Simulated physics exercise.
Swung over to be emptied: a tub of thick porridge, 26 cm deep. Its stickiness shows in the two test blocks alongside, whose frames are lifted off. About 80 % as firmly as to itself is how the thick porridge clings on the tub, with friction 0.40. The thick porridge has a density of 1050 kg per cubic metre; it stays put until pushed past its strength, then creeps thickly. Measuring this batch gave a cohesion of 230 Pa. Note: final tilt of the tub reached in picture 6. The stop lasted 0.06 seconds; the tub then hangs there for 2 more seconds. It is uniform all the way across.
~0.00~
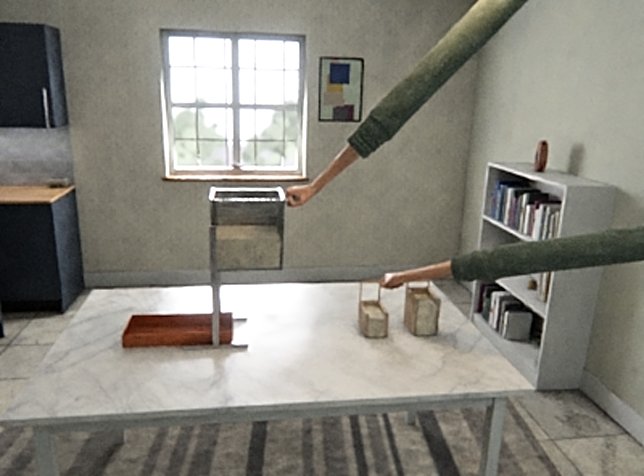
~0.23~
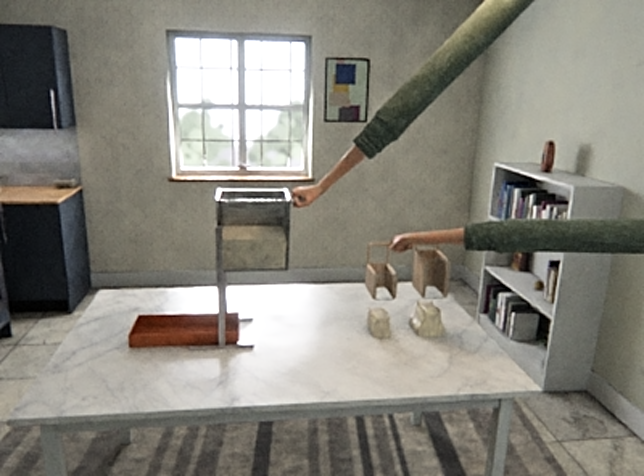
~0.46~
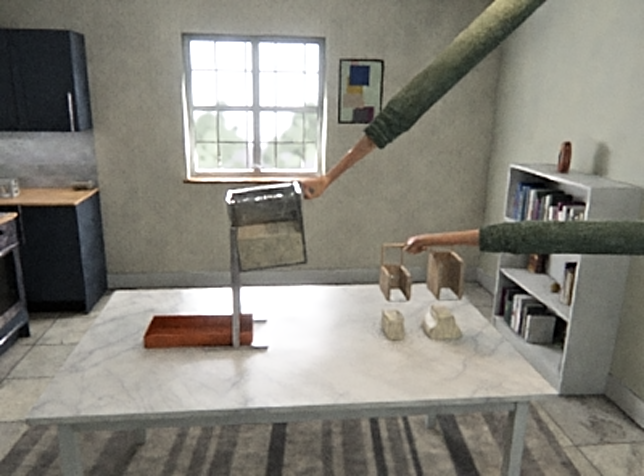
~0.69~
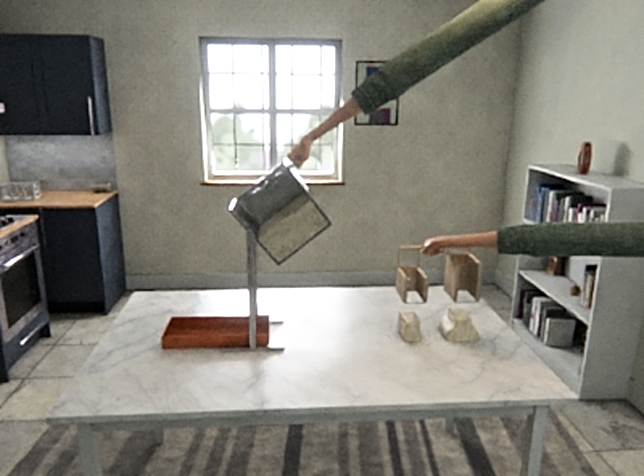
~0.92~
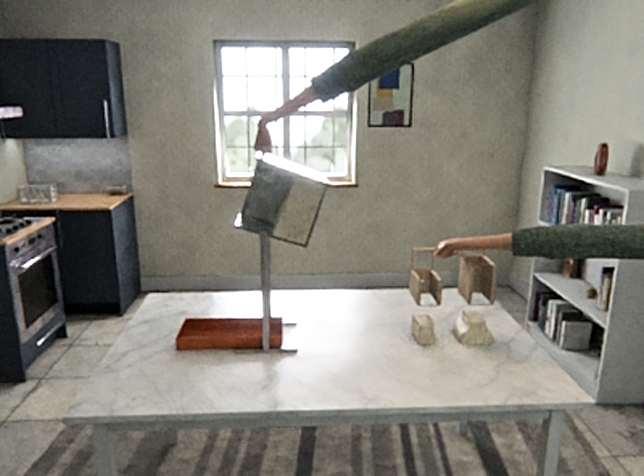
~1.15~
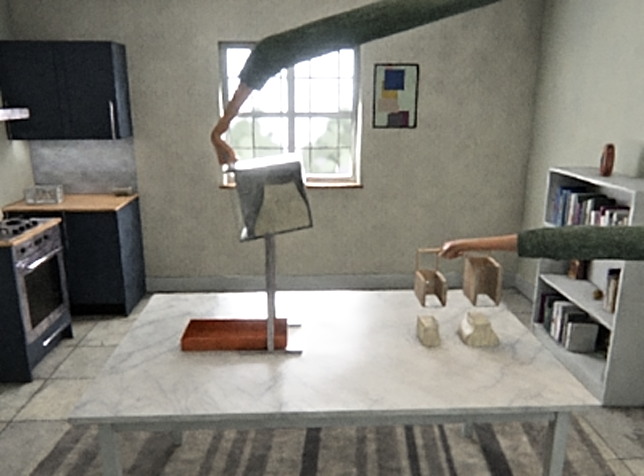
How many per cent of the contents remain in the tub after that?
50 %.
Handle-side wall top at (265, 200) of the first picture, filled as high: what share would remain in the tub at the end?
70 %.
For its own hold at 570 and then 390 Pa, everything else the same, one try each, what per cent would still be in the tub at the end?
95 in a hundred, followed by 60 in a hundred.
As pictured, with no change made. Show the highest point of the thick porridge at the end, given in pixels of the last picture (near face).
Roughly at pixel (289, 215).
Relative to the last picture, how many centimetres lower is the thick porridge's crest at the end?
About 12 cm.
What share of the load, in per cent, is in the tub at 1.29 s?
I'd put it close to 95 %.
After 1.29 s, the tub is at 100 degrees and holds 95 %.
After 1.46 s, the tub is at 100 degrees and holds 64 %.
After 1.63 s, the tub is at 100 degrees and holds 52 %.
After 1.80 s, the tub is at 100 degrees and holds 50 %.
After 3.15 s, at the end, the tub is at 100 degrees and holds 50 %.
